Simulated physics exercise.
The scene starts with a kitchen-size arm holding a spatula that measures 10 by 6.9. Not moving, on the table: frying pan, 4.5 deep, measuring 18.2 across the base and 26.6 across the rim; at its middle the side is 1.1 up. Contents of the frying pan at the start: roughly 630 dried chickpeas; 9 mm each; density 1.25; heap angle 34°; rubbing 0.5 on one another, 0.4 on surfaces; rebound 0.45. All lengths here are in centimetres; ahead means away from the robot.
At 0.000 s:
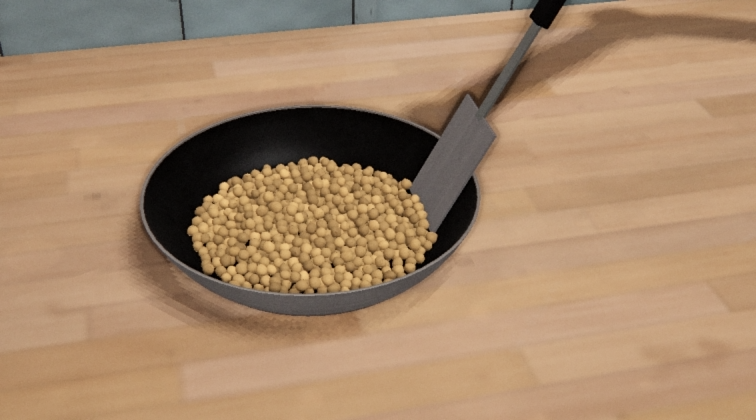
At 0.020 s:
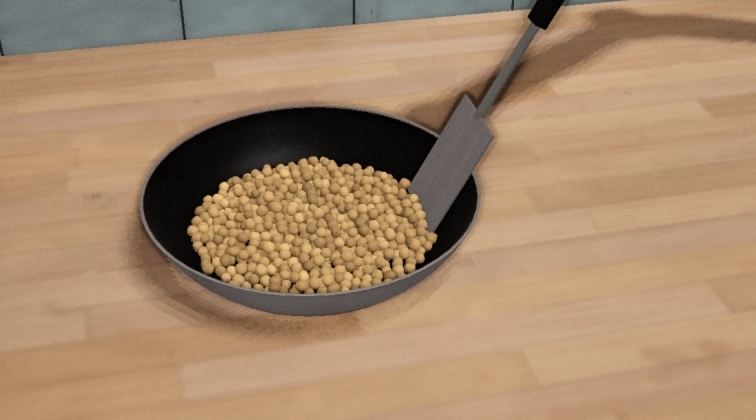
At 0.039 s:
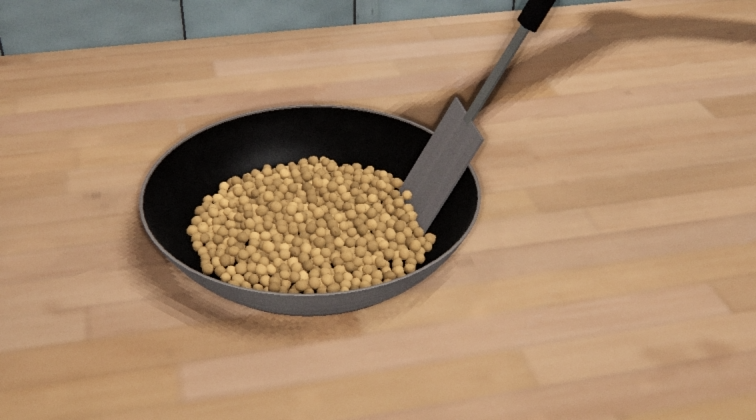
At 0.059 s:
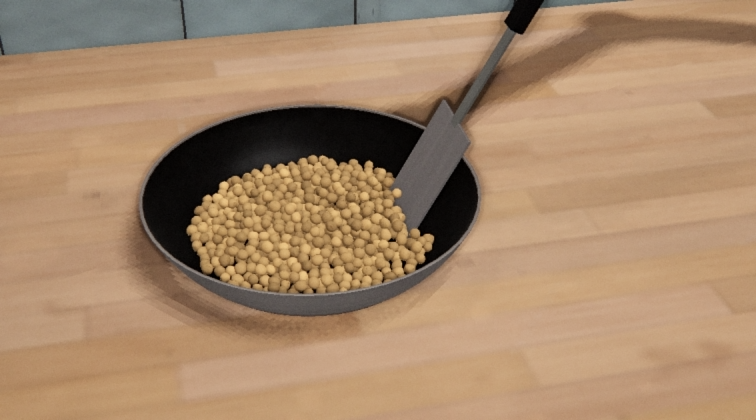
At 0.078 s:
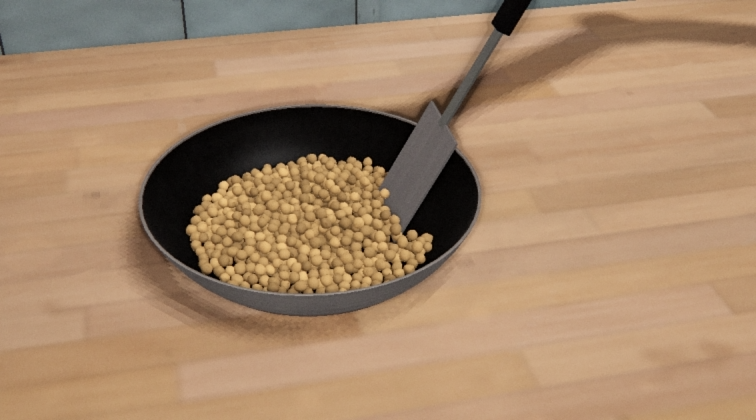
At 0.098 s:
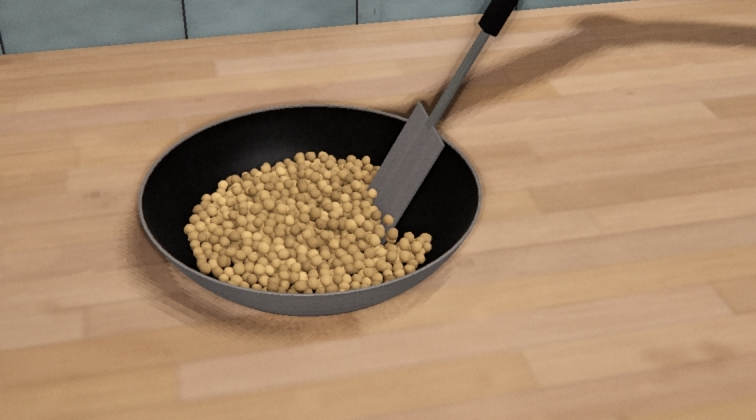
On a wooden counter, a spatula slides left through chickpeas in a black pan.
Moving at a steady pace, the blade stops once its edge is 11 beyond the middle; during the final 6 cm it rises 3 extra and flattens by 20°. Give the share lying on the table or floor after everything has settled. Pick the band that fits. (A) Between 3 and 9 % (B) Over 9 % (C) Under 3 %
Answer: B.
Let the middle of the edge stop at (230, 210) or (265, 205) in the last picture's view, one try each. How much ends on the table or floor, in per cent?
Try 1: Approx. 0 %; try 2: Approx. 0 %.
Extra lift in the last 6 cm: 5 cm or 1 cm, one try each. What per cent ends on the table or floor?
I'd put it near 5 in a hundred, then near 20 in a hundred.
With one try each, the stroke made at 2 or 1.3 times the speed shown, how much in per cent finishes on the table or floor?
Close to 20 and 15 percent respectively.
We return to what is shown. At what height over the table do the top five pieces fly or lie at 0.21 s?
Roughly 3 cm.
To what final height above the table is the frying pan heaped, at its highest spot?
It reaches roughly 4.5 cm.
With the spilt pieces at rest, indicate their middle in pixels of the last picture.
My best guess is near (44, 270).
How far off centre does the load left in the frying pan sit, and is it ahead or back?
I'd say close to 3.5 cm toward the front.
After 0.21 s, sloping 62°, highest piece 3 above the table; 633 in the frying pan.
After 0.31 s, sloping 56°, highest piece 5 above the table; 633 in the frying pan.
After 0.57 s, sloping 42°, highest piece 6 above the table; 555 in the frying pan, 74 on the table or floor, 4 on the blade or in flight.
After 1.62 s, sloping 42°, highest piece 5 above the table; 555 in the frying pan, 78 on the table or floor.
In the end, 555 in the frying pan, 78 on the table or floor. That is 12 % on the table or floor.
